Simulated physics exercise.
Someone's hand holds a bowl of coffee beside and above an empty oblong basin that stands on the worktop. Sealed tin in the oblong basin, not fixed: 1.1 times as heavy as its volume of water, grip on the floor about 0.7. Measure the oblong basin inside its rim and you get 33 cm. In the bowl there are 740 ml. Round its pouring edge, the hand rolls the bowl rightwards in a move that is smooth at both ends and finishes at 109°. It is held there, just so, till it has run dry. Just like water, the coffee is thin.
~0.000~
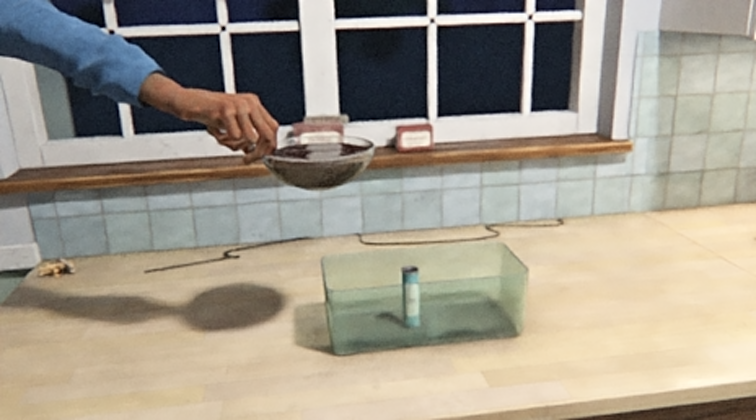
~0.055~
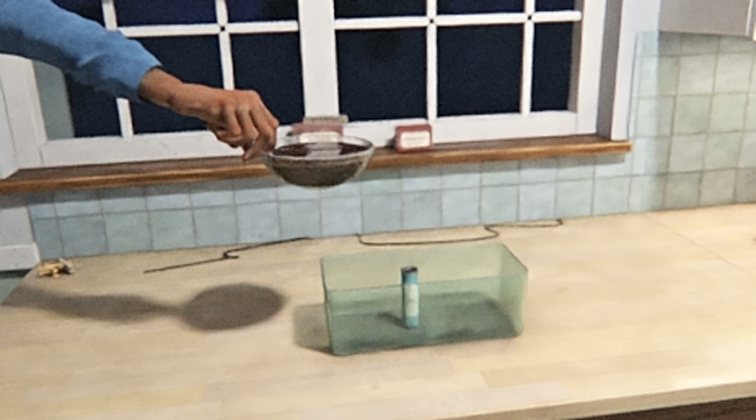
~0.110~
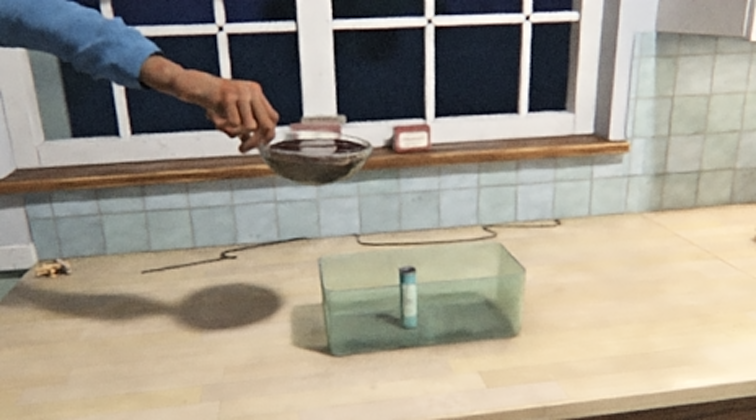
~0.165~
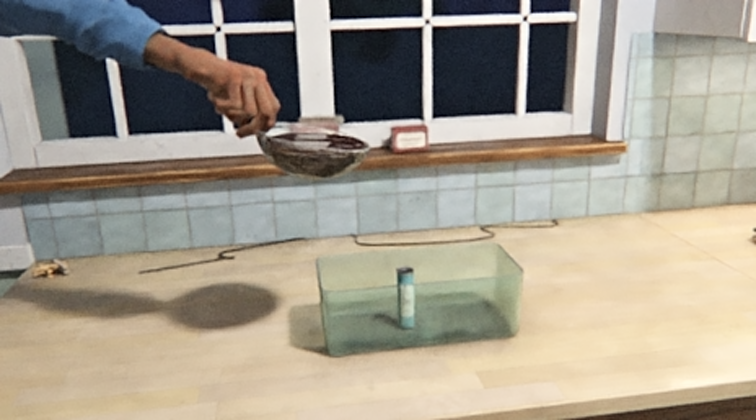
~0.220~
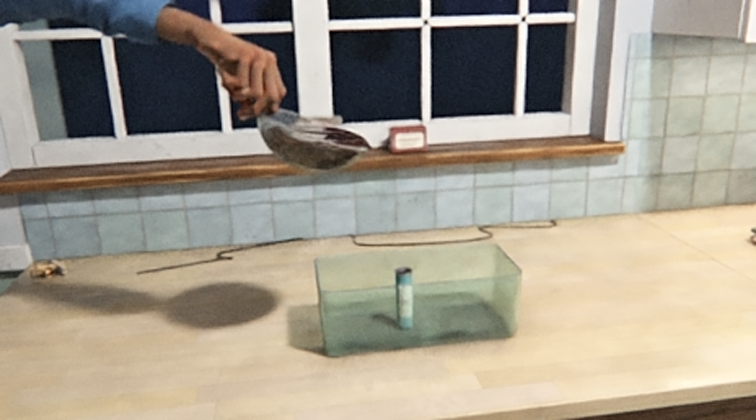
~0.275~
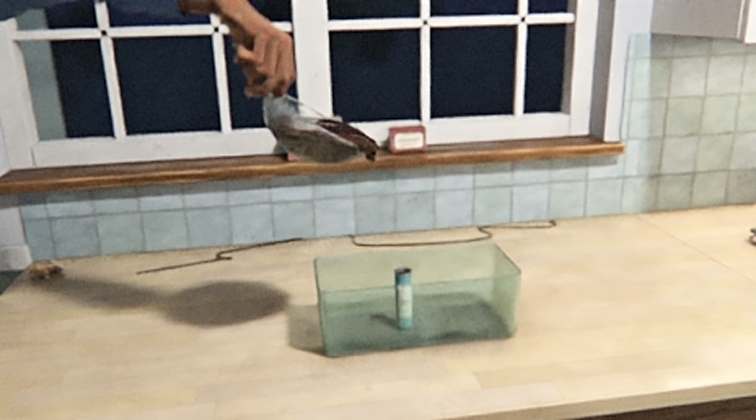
In this clip, a hand holds a clear bowl of dark coffee above and to the left of a green, see-through oblong basin on a worktop, then gradually tilts it rightward, bringing the coffee to the bowl's right edge.
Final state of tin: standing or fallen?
Fallen.
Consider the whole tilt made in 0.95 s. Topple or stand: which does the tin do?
Outcome - the tin remains standing.
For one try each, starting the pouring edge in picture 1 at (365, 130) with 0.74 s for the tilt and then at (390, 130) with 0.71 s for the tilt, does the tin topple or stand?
Trial 1 - tin tips; trial 2 - tin tips.
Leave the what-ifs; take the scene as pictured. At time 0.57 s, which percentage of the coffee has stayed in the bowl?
I'd put it near 5 percent.
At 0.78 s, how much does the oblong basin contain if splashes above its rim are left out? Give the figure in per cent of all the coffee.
I'd say roughly 82 in a hundred of it.
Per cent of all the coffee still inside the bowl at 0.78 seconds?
0 per cent or so.
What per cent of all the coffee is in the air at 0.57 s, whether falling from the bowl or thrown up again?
Roughly 78 %.
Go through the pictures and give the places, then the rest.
The first frame shows tilt 0°; pouring edge (374, 145); surface from (264, 156) to (371, 150); the oblong basin's rim runs from (324, 274) to (515, 257); the tin's top is at (410, 272).
The second frame shows tilt 1°; pouring edge (373, 145); surface from (263, 155) to (370, 149).
The third frame shows tilt 6°; pouring edge (371, 146); surface from (262, 149) to (368, 146).
The fourth frame shows tilt 13°; pouring edge (369, 146); surface from (261, 141) to (367, 143).
The fifth frame shows tilt 22°; pouring edge (367, 147); surface from (262, 131) to (366, 141); 4 per cent is over the edge.
The sixth frame shows tilt 32°; pouring edge (366, 147); surface from (268, 120) to (354, 132); 11 per cent is over the edge.
By 0.57 s the tilt is 94° and 5 per cent is still to pour; the tin stands where it began.
By 0.78 s the tilt is 109° and 0 per cent is still to pour; the tin leans 6°.
By 1.01 s the tilt is 109° and 0 per cent is still to pour; the tin lies on its side.
By 1.25 s the tilt is 109° and 0 per cent is still to pour; the tin lies on its side.
At rest the tin lies on its side.
